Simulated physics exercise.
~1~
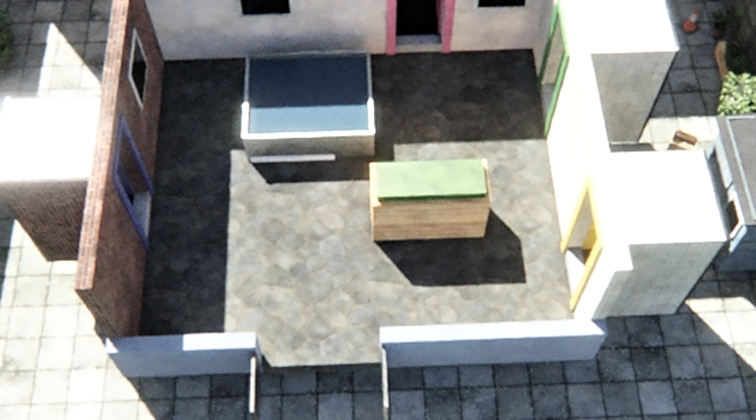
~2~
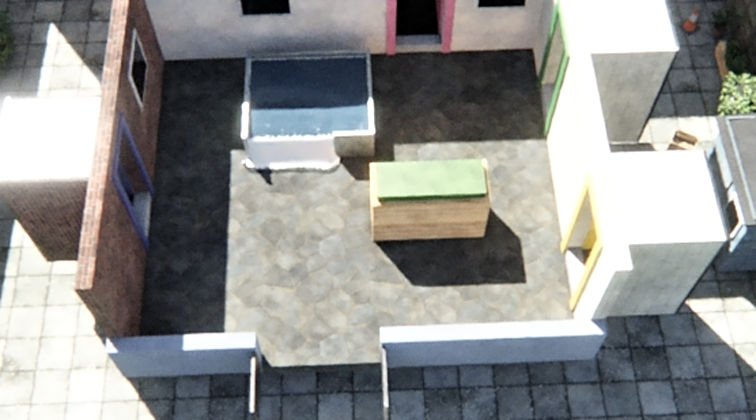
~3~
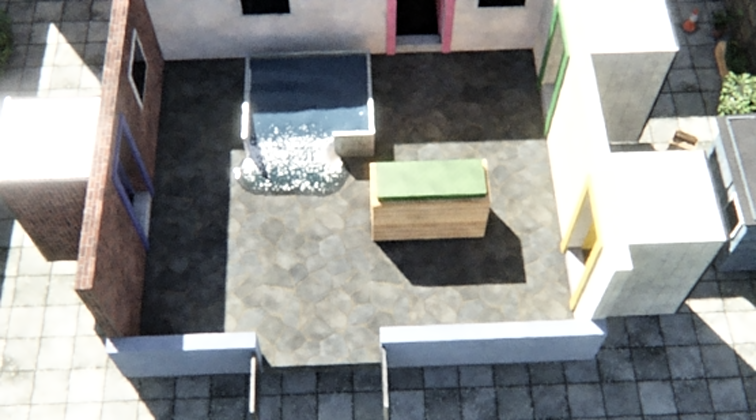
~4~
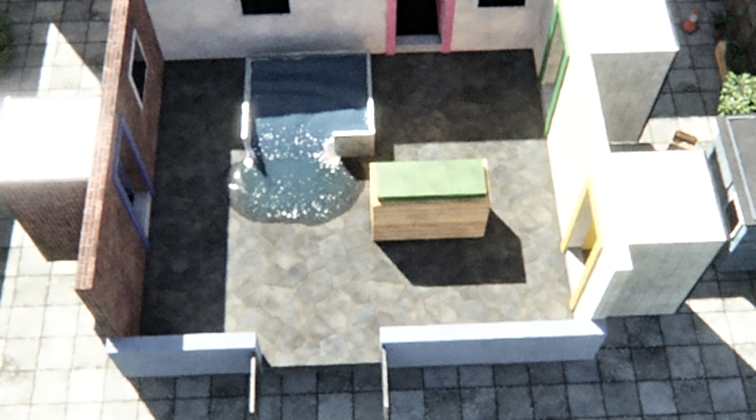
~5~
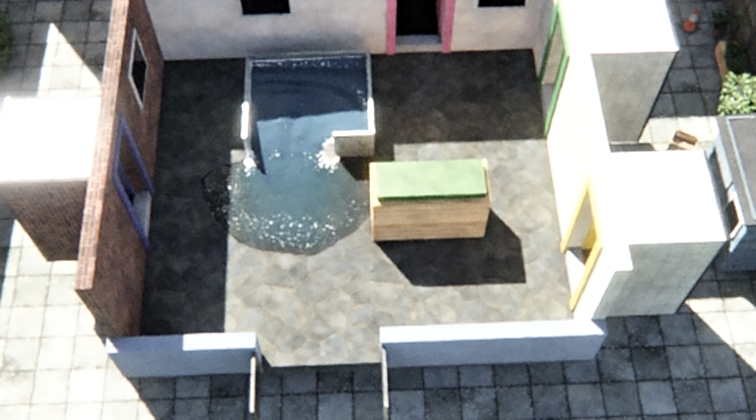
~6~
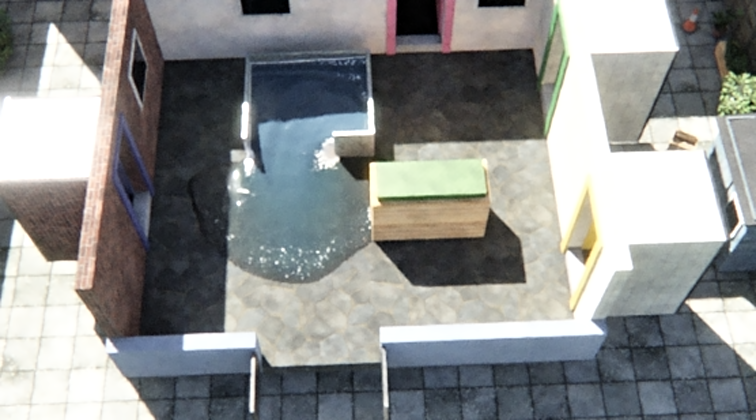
A water tank in a walled yard stood full and still until part of its front wall gave way, and water gushed out, foaming, then spread across the paving in a widening, rounded pool.
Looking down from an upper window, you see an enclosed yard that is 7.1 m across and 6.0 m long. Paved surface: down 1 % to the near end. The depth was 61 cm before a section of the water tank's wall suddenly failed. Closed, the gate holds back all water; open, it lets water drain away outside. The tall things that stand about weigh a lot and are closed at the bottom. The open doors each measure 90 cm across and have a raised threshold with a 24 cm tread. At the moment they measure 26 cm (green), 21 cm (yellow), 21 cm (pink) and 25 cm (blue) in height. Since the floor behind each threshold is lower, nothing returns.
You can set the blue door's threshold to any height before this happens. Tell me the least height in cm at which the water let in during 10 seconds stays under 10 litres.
It should be about 7.5 cm.
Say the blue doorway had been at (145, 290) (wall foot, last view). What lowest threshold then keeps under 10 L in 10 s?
Around 17 cm would do it.
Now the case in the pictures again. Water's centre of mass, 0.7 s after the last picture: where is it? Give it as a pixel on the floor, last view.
The centre of all the water is around (300, 161).
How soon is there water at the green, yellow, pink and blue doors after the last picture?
Arrival: Green 9.0 s, yellow 3.4 s, pink not within the 10 s, blue 0.9 s.
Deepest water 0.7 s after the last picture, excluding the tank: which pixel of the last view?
At about (266, 162).
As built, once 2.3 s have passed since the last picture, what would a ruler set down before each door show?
Depths in cm - green: 0, yellow: 0, pink: 0, blue: 8.
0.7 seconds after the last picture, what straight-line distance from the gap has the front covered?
About 4.0 m.
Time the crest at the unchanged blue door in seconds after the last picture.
Around 1.6 s, give or take.
Then, 0.7 s after the last picture water covers 30 % of the floor, deepest (31 cm) near (266, 162); it has not reached the blue door.
Then, 2.3 s after the last picture water covers 40 % of the floor, deepest (30 cm) near (154, 294); 8 cm at the blue door, 0 litres in over its 25 cm threshold.
Then, 9.3 s after the last picture water covers 75 % of the floor, deepest (8 cm) near (138, 357); 4 cm at the blue door, 0 litres in over its 25 cm threshold.
At the blue door as built, the water peaked near 10 cm, 1.5 s after the last picture.
With a threshold of 6.5 cm, 20 litres would have come in within the 10 s; with 9 cm, 4 litres. So under 10 litres takes about 7.5 cm.
